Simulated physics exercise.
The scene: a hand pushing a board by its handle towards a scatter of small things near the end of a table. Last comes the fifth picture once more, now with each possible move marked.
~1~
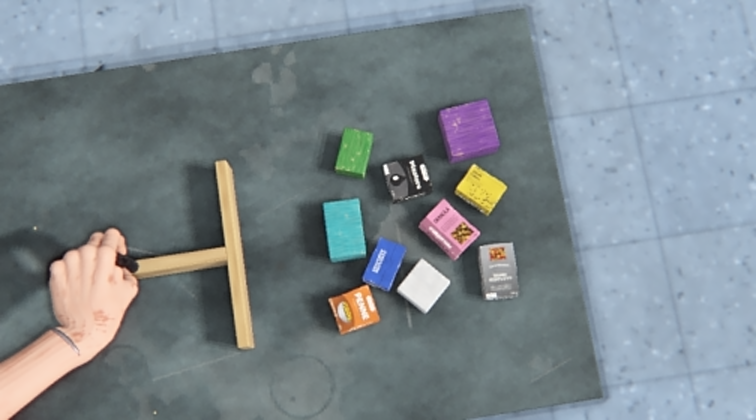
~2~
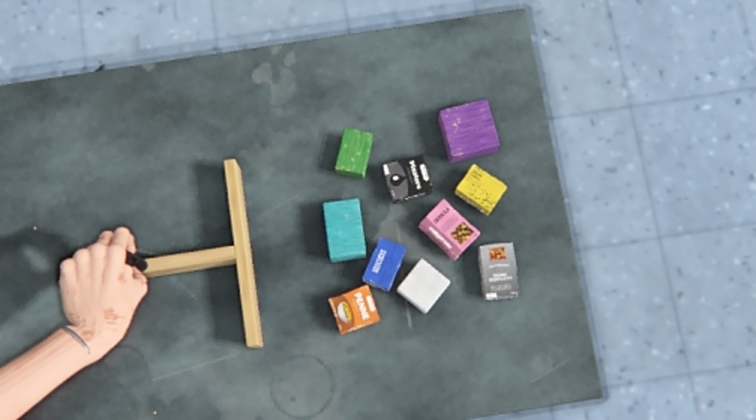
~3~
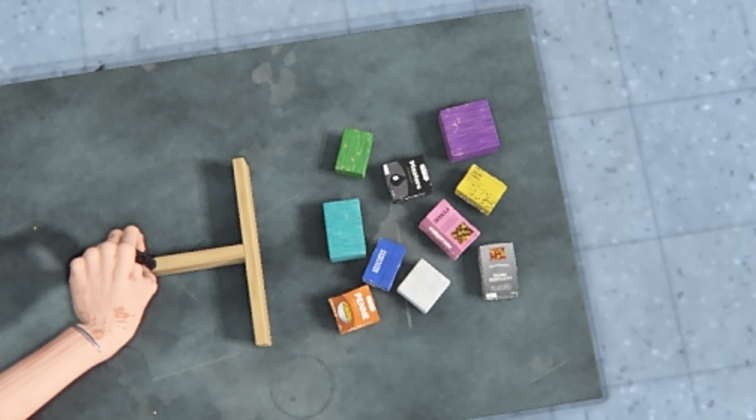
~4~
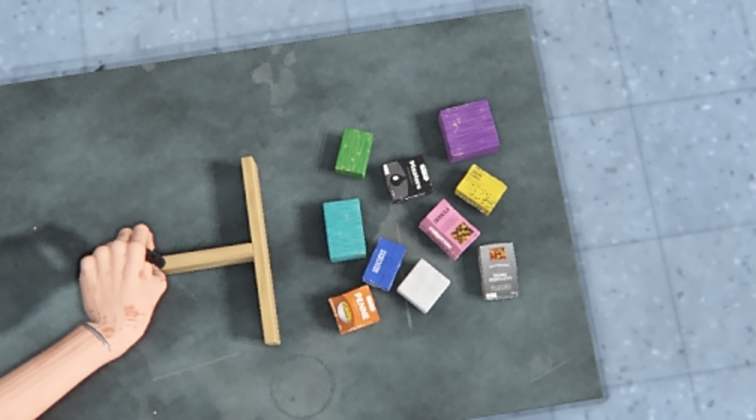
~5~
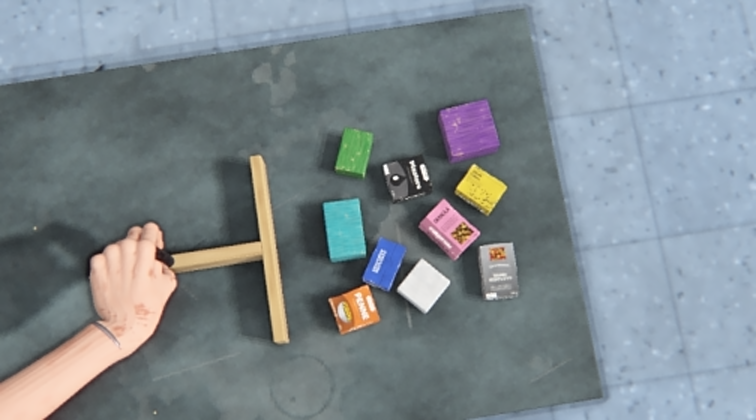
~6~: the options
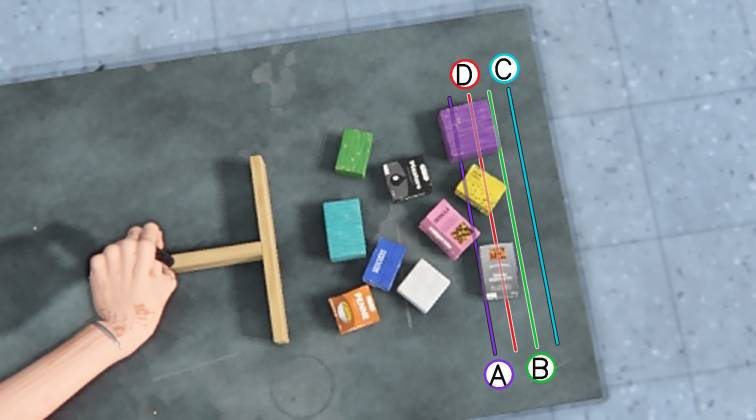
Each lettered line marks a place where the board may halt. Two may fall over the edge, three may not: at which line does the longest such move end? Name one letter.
No farther than D.
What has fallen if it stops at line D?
The grey box.
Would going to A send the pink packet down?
By then, no.
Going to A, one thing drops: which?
It is the grey box.
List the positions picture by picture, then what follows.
The first frame shows black box (407, 179); orange box (354, 310); purple block (468, 131).
The second frame shows board (240, 251); blue packet (384, 265).
The third frame shows board (250, 249); yellow packet (480, 190).
The fourth frame shows board (258, 248); grey box (498, 271).
The fifth frame shows board (267, 247); pink packet (449, 230); black box (407, 179); orange box (354, 310).
On the marked copy, A at (472, 222); B at (512, 216); C at (532, 213); D at (492, 219).
Following D. Soon after the start, board (349, 234); orange box (388, 311); green block (360, 151).
Later, board (430, 222); grey box (549, 272); white block (510, 272).
In the end, board (491, 212); grey box over the edge; white block (570, 263); one fallen.
As for the rest, A is within the limit but short; B drops four; C drops five.
